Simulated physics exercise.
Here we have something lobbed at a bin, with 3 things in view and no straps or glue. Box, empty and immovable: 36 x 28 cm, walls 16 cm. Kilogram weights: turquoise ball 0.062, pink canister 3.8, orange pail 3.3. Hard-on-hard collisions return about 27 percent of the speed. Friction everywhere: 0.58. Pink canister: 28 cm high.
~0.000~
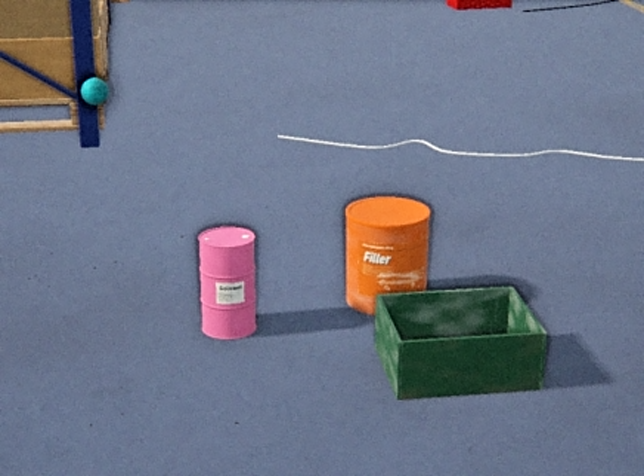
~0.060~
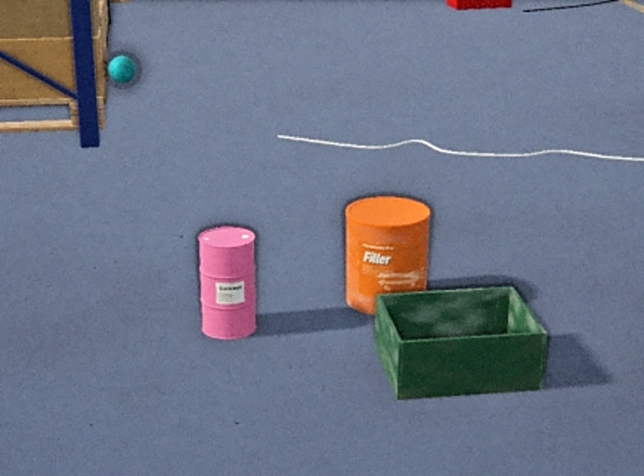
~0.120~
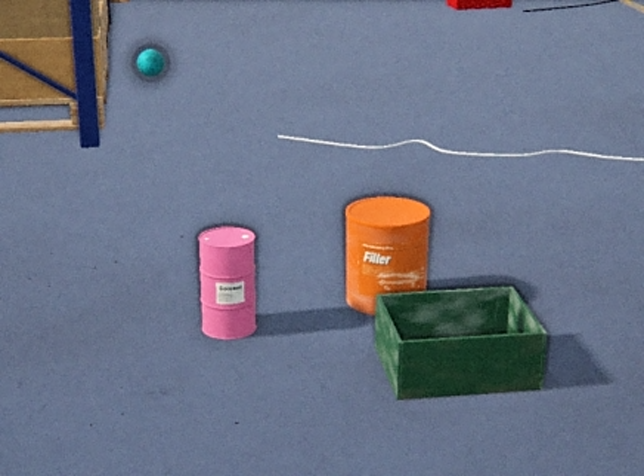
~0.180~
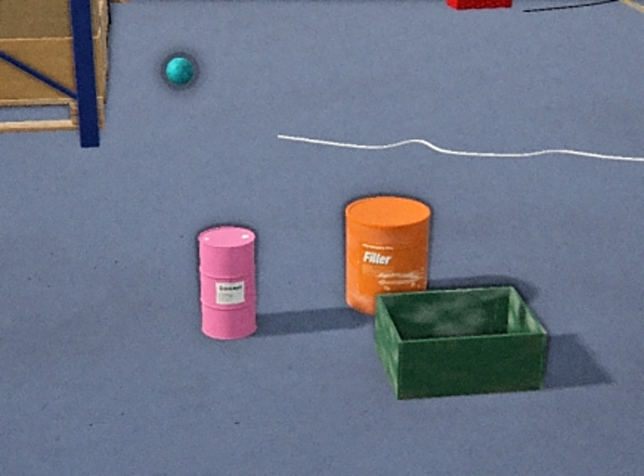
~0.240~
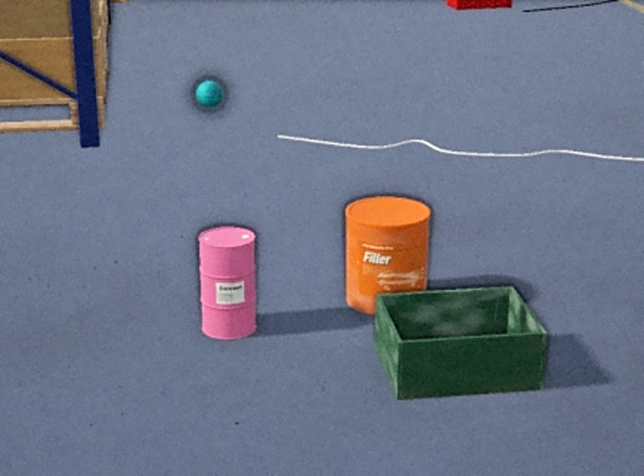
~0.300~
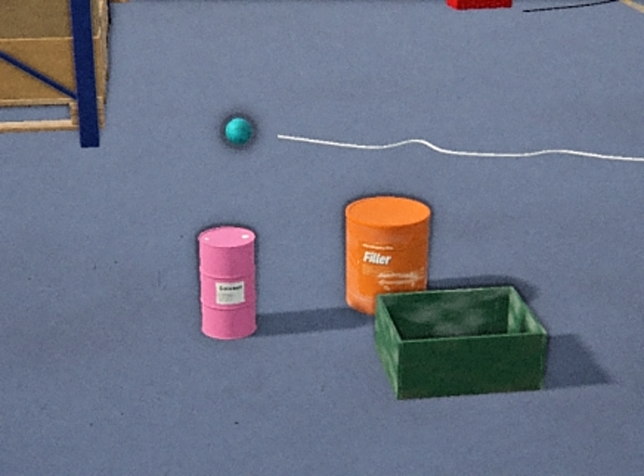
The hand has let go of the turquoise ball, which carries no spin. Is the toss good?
My guess is it is left out of the box.
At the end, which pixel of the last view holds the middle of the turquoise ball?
Near (354, 378).
By 0.40 s, gap 45 cm; turquoise ball near (287, 222).
By 0.60 s, ball outside, 26 cm from the box's middle; turquoise ball near (364, 352).
By 0.80 s, ball outside, 25 cm from the box's middle; turquoise ball near (369, 375).
When it is over (2.2 s), ball outside, 30 cm from the box's middle; the bystanders within 10 cm of the start. End places, in pixels of the last picture, turquoise ball near (354, 378).
